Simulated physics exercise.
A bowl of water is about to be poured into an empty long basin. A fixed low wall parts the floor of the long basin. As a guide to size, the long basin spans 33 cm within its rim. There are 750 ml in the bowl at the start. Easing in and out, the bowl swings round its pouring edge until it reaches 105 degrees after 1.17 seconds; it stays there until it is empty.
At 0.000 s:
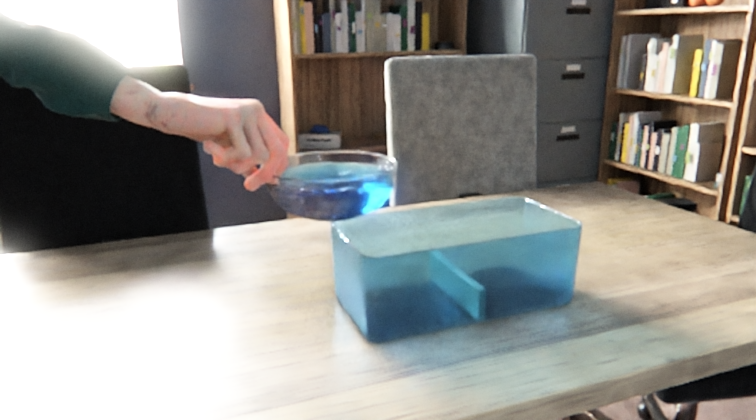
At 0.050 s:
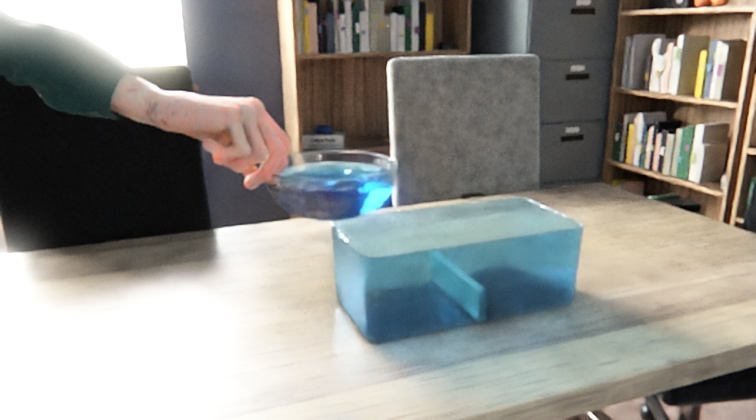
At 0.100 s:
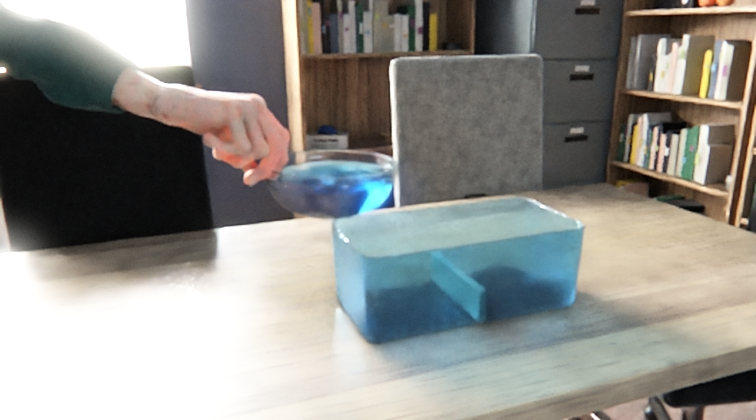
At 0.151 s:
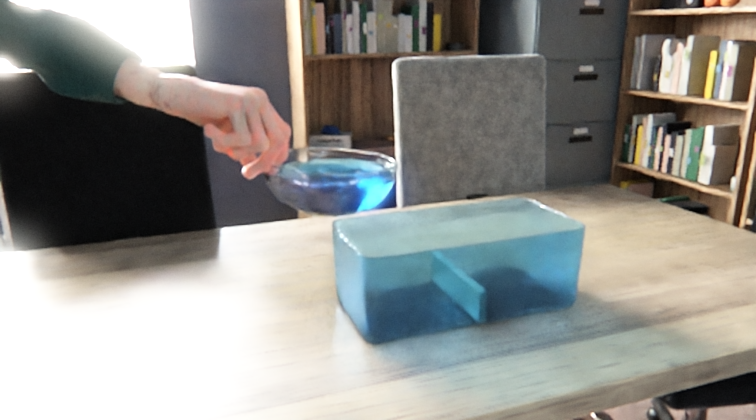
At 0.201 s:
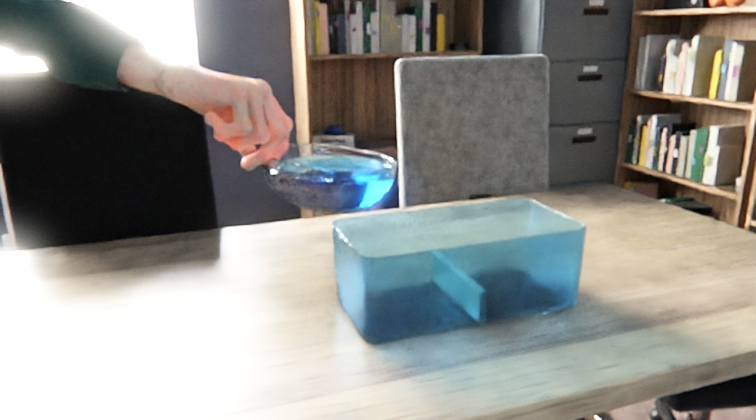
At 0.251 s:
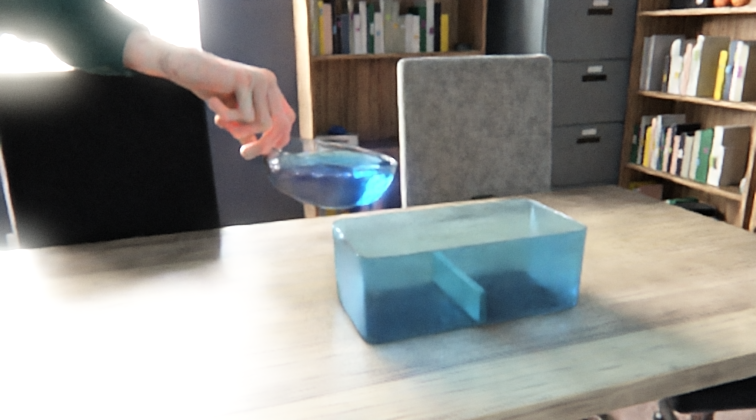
Hand holding a glass bowl of blue water, slowly tilting it slightly rightward beside a translucent blue basin on a wooden table.
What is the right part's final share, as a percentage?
About 62 per cent.
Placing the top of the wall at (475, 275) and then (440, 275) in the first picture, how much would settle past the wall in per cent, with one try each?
Some 20 in a hundred, then some 85 in a hundred.
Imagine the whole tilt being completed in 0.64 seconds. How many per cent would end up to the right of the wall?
65 per cent.
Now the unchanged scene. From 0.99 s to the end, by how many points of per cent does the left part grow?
Close to 7% of the whole.
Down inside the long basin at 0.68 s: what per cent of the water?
I'd estimate some 18 percent of the liquid.
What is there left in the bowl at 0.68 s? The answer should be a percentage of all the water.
Portion remaining: Approx. 40 per cent.
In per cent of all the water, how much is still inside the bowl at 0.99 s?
Roughly 1 percent remains.
After 0.68 s the tilt is 65° and 40 per cent is still to pour, 17 is left of the wall and 1 right of it.
After 0.99 s the tilt is 99° and 1 per cent is still to pour, 30 is left of the wall and 62 right of it.
After 1.32 s the tilt is 105° and 0 per cent is still to pour, 37 is left of the wall and 63 right of it.
After 1.67 s the tilt is 105° and 0 per cent is still to pour, 37 is left of the wall and 63 right of it.
In the end 37 per cent lies left of the wall, 62 right of it and 1 outside.
